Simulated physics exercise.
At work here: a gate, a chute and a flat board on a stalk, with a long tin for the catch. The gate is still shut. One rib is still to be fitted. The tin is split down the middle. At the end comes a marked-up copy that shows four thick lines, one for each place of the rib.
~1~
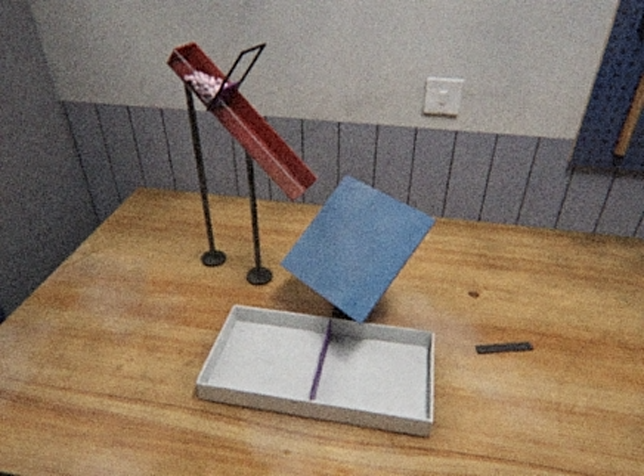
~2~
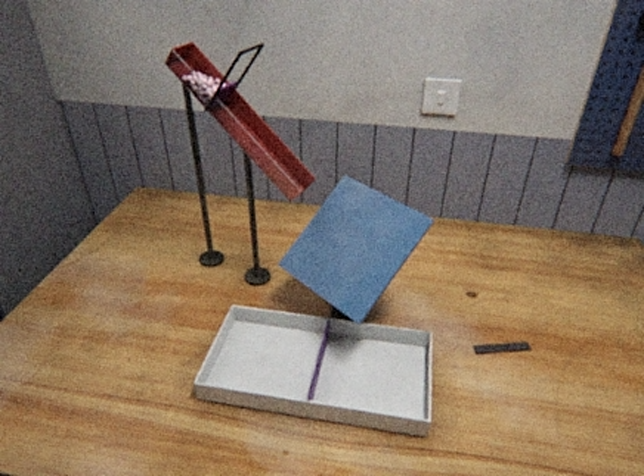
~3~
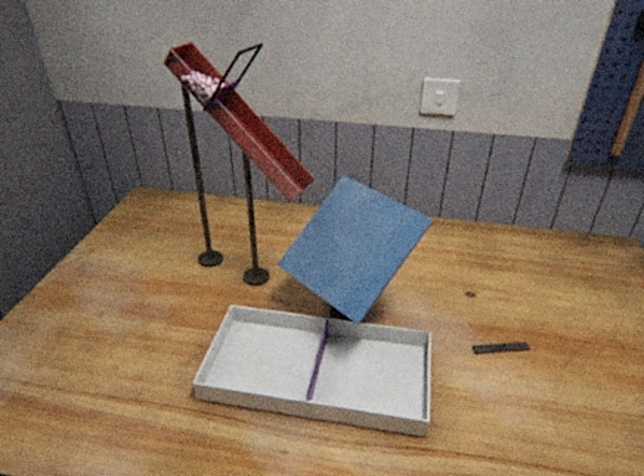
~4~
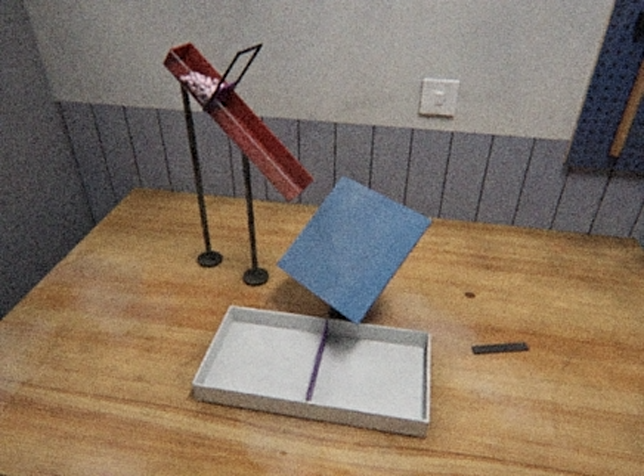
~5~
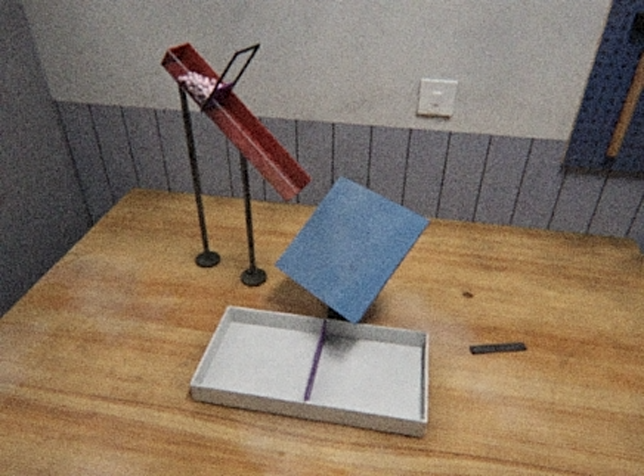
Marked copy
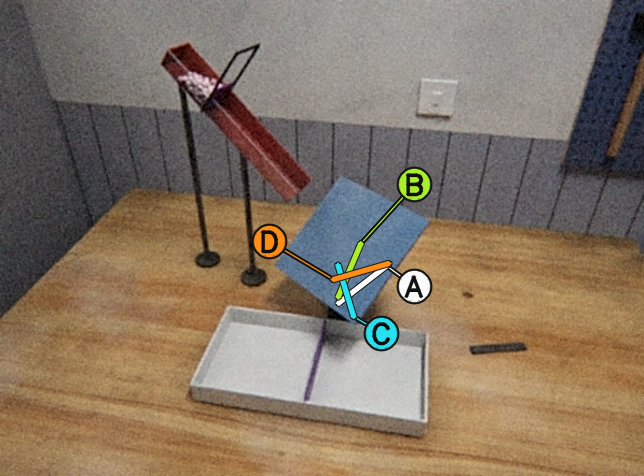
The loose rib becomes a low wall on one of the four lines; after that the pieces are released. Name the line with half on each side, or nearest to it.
Use line C.
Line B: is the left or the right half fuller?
Left.
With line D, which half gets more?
The left half.
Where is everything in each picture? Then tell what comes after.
The first frame shows load behind the gate near (208, 88), sugar pearls; lip of the chute near (300, 195), sloping fairly steeply.
The second frame shows middle of the board near (351, 243), tilted fairly steeply; middle of its low edge near (315, 292); of its high edge near (386, 196).
The third frame shows front corners of the tin near (193, 383) and (429, 421); front end of its middle wall near (307, 401); gate still shut near (226, 88).
The fourth frame shows middle of the load near (204, 88); lip near (296, 196).
The fifth frame shows middle of the load near (202, 88); lip near (294, 196).
On the marked copy, line A from (386, 265) to (338, 303); line B from (360, 243) to (338, 297); line C from (337, 265) to (353, 316); line D from (388, 263) to (333, 279).
With A, of what is caught, all but a few in the left half, a small share in the right.
With B, of what is caught, the bulk in the left half, close to a quarter in the right.
With C, of what is caught, close to half in the left half, close to half in the right.
With D, of what is caught, the bulk in the left half, a small share in the right.
